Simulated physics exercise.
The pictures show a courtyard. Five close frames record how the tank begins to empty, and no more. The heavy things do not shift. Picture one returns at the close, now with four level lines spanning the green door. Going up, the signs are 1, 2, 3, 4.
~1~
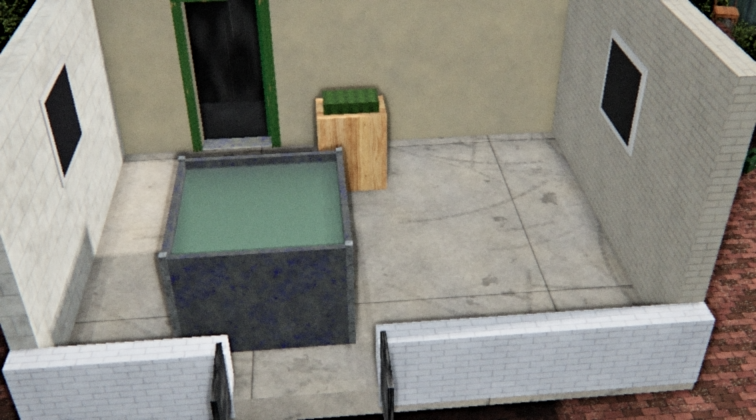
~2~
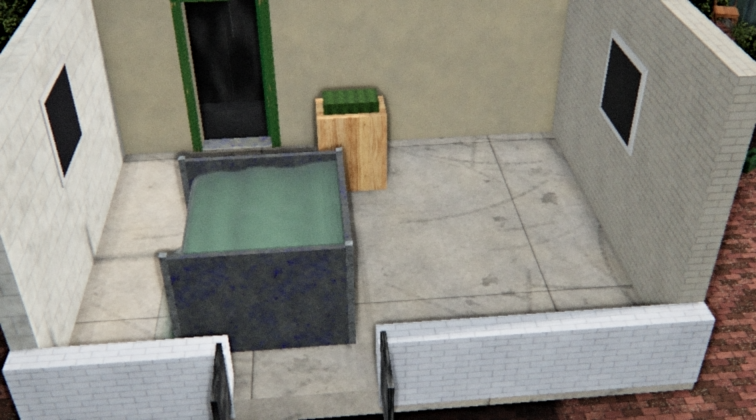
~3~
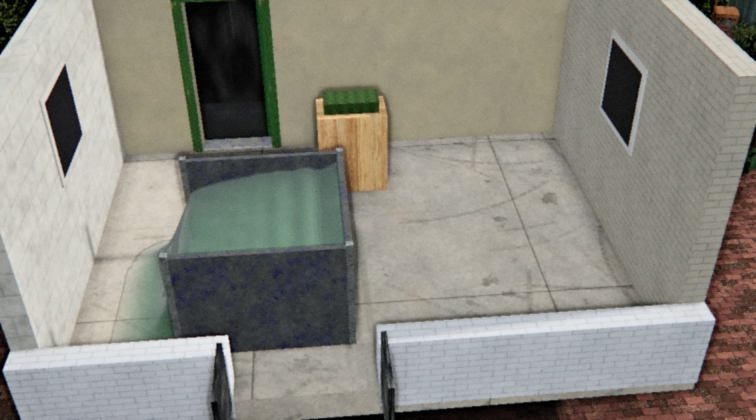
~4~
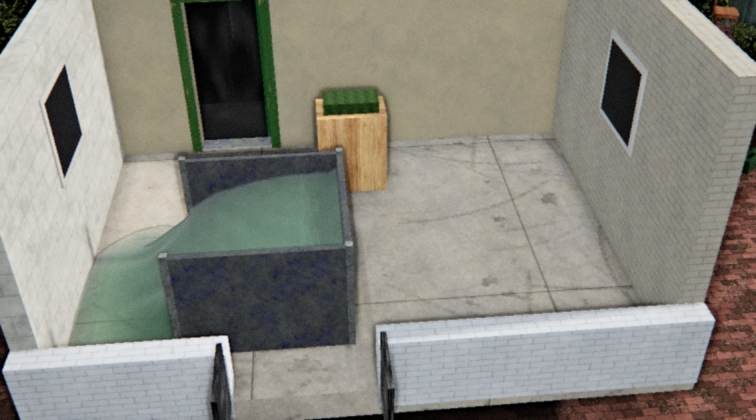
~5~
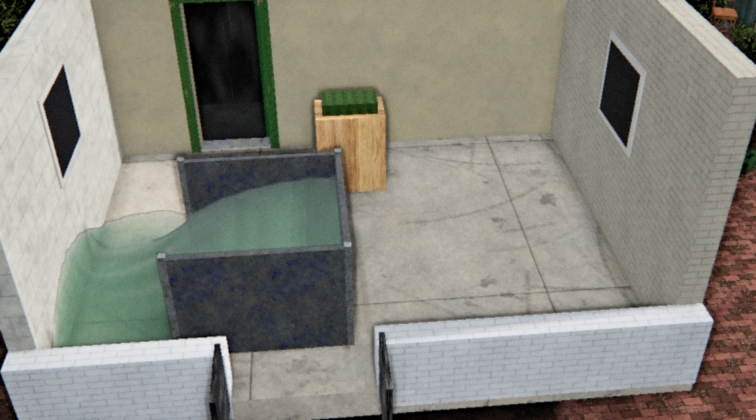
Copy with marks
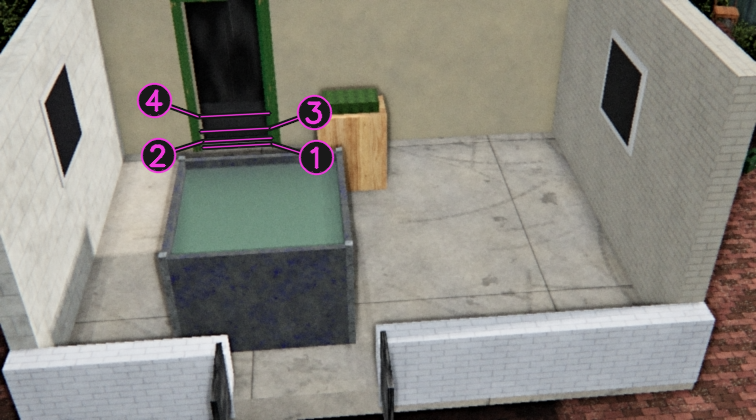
Greenish water in a dark, square tank sank away from the back edge and poured out through the tank's left side, then spread over the courtyard floor toward the white wall on the left.
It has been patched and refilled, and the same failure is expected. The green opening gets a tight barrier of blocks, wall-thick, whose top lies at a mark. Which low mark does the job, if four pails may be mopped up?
Go for 3.
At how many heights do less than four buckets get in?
Two.
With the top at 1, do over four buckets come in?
Yes, it does.
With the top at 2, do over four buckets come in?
Yes, that goes wrong.
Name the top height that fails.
2 it is.
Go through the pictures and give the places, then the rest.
Water in the tank at rest, its middle at (260, 207); foot of the green doorway at (238, 148); open gate at (302, 326).
Water covers 2 % of the ground, its front hidden from here.
Water covers 6 % of the ground and shows as far out as (143, 266).
Water covers 11 % of the ground and shows as far out as (115, 247).
Water covers 14 % of the ground and shows as far out as (104, 226).
On the marked copy, 1 at (237, 145); 2 at (237, 139); 3 at (235, 129); 4 at (234, 115); from the bottom up 1, 2, 3, 4.
For height 1, dozens of bucketfuls pour in.
For height 2, about 10 bucketfuls get in.
For height 3, a bucket or two gets in.
For height 4, nothing gets over.
